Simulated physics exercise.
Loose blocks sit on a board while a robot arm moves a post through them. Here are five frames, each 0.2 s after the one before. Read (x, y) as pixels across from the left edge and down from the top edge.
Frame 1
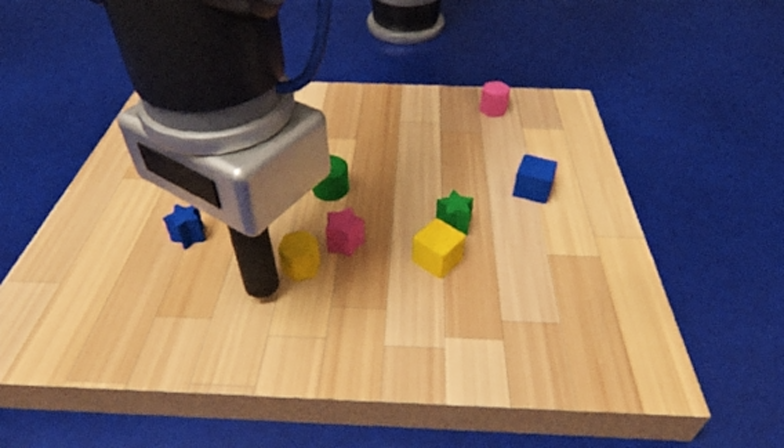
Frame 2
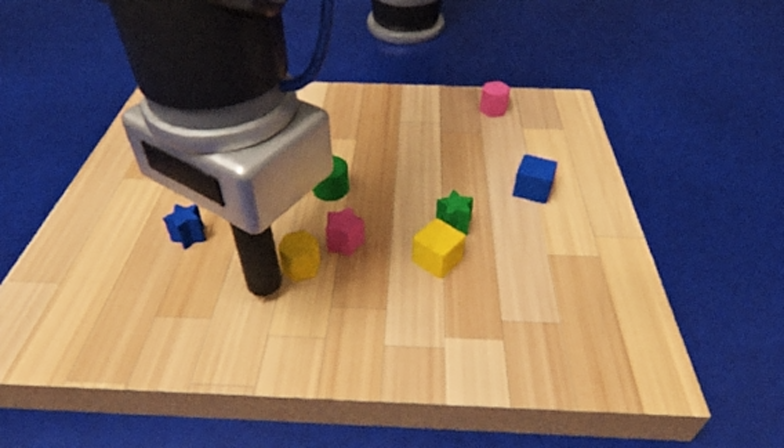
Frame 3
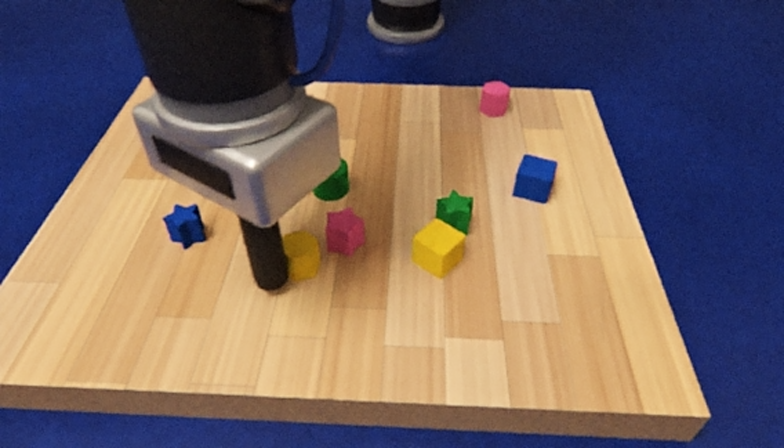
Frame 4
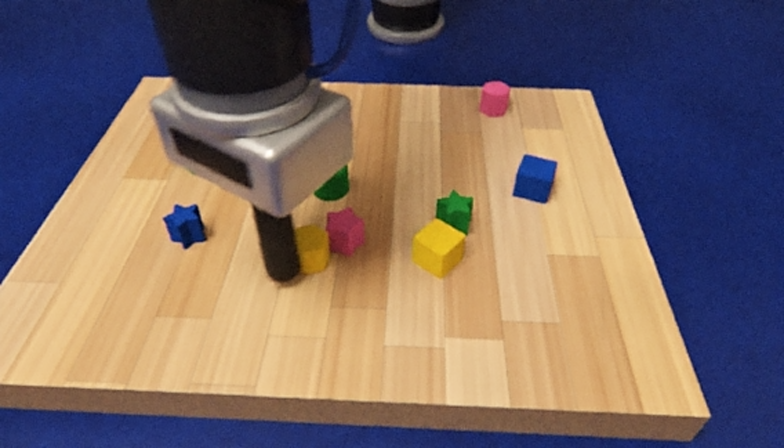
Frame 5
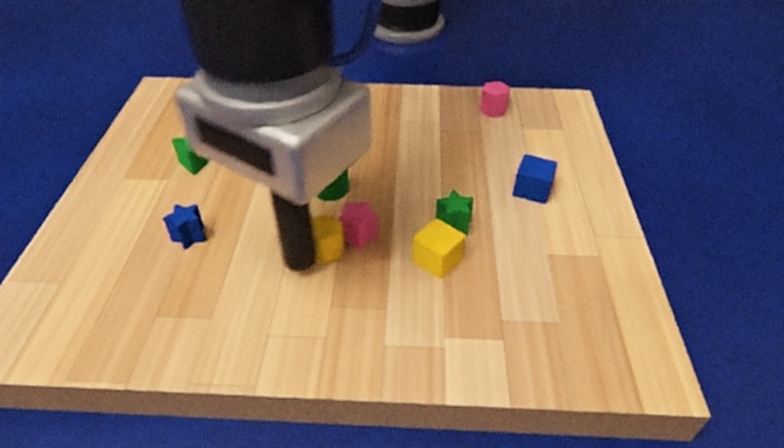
The clip opens on a wooden board scattered with colored blocks, a robot arm holding a dark post just left of a yellow block. The post edges right and meets the block, then pushes it up and to the right, and the pink star beside it shifts the same way.
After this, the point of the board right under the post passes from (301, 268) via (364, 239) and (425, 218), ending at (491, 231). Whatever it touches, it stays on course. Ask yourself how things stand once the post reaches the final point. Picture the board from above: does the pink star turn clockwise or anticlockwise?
From overhead, clockwise.
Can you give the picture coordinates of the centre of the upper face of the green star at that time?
Its top middle will sit at (520, 222).
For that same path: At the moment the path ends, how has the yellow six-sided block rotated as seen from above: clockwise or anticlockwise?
From above, it turns counterclockwise.
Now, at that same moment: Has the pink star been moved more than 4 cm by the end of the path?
Yes
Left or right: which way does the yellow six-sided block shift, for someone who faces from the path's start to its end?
The yellow six-sided block is shifted sideways to the left, facing along the path from start to end.
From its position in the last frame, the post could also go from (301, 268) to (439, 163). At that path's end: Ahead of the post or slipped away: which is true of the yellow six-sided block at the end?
The post keeps it before itself.
The first path, step by step. One third of the way, post at (364, 229); yellow six-sided block at (364, 193), turned 40° anticlockwise; pink star at (395, 190), turned 45° clockwise.
Two thirds of the way, post at (427, 209); yellow six-sided block at (366, 188), turned 65° anticlockwise; pink star at (411, 177), turned 25° clockwise; green star at (462, 202).
At the end, post at (493, 222); yellow six-sided block at (366, 188), turned 65° anticlockwise; pink star at (411, 177), turned 25° clockwise; yellow four-sided block in place; green star at (520, 222), turned 65° clockwise.
